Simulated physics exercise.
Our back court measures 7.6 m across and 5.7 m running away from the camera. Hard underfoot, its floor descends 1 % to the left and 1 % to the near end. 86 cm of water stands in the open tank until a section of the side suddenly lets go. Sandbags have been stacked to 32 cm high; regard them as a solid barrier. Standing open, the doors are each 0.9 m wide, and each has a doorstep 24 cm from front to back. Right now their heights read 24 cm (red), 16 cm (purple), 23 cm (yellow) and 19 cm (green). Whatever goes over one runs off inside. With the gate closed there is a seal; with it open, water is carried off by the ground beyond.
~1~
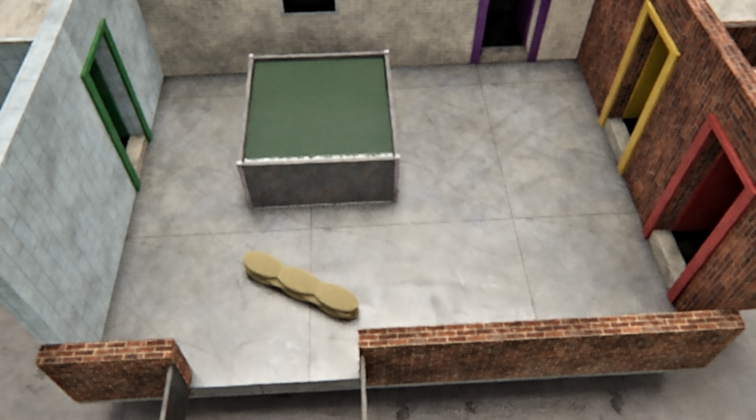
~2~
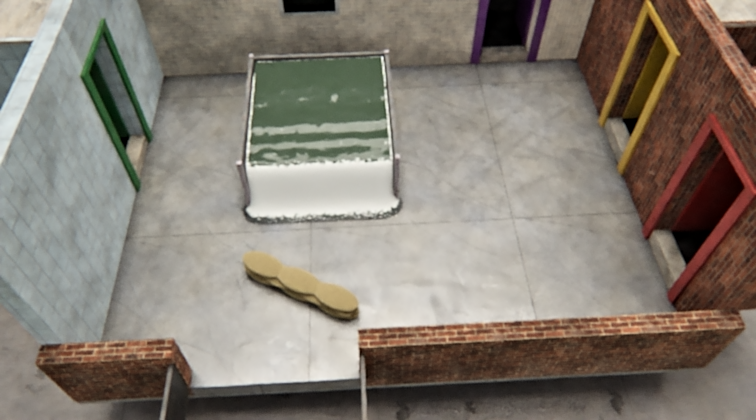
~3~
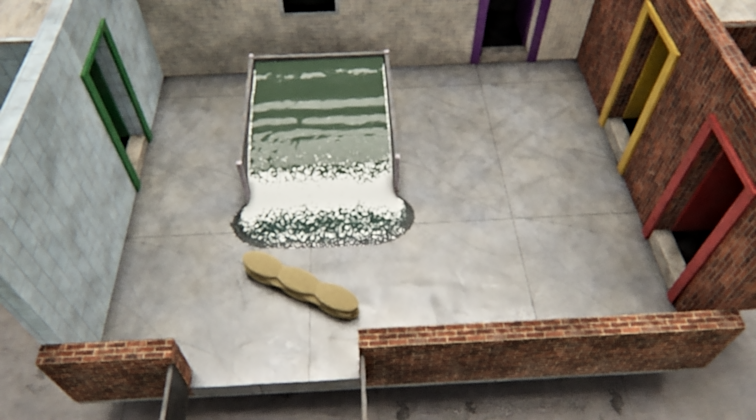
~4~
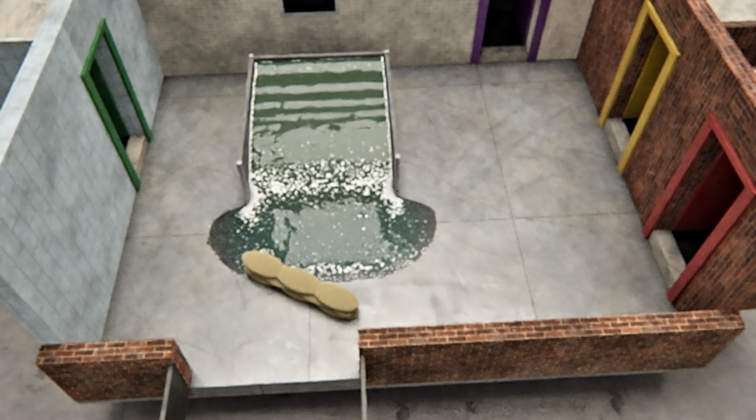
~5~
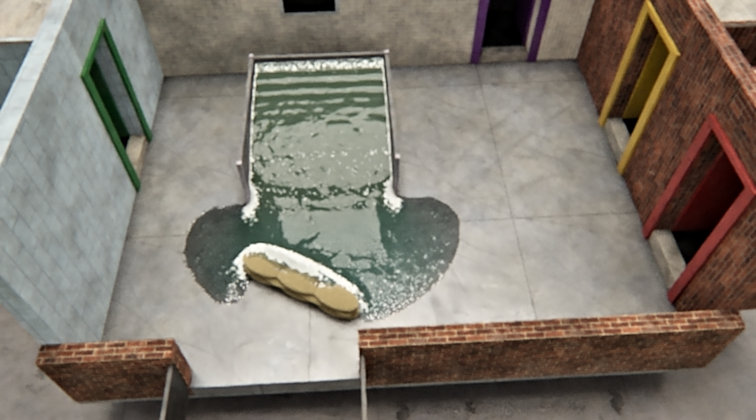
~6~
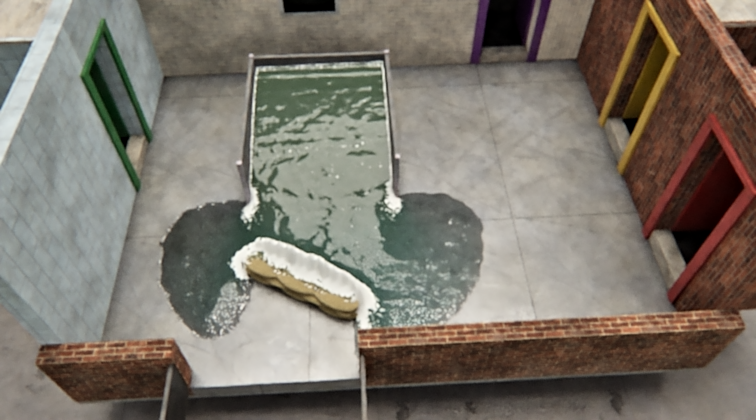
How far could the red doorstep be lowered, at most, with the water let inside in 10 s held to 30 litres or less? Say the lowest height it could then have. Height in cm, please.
It could then stand at about 29 cm.
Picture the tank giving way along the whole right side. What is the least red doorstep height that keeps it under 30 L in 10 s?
Some 19 centimetres.
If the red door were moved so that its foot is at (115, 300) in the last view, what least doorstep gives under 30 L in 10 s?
Close to 22 cm at the least.
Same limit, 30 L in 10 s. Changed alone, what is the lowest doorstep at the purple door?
Purple door, minimum about 12.0 cm.
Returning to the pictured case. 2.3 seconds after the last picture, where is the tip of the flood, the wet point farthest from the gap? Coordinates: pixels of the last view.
The farthest wet point sits near (687, 341) in the last view.
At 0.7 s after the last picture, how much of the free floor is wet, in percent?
Wet share: Near 35 %.
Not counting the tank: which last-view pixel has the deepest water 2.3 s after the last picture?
Near (673, 342).
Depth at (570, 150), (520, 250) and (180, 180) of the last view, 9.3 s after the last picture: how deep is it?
That's 6, 6 and 12 cm, in the order given.
Then, 0.7 s after the last picture water covers 35 % of the floor, deepest (58 cm) near (298, 278); it has not reached the red door.
Then, 2.3 s after the last picture water covers 50 % of the floor, deepest (44 cm) near (673, 342); 37 cm at the red door, 19 litres in over its 24 cm doorstep.
Then, 9.3 s after the last picture water covers 95 % of the floor, deepest (16 cm) near (161, 93); 5 cm at the red door, 70 litres in over its 24 cm doorstep.
At the red door as built, the water peaked near 37 cm, 2.1 s after the last picture.
With a doorstep of 23 cm, 81 litres would have come in within the 10 s; with 36.5 cm, 4 litres. So under 30 litres takes about 29 cm.
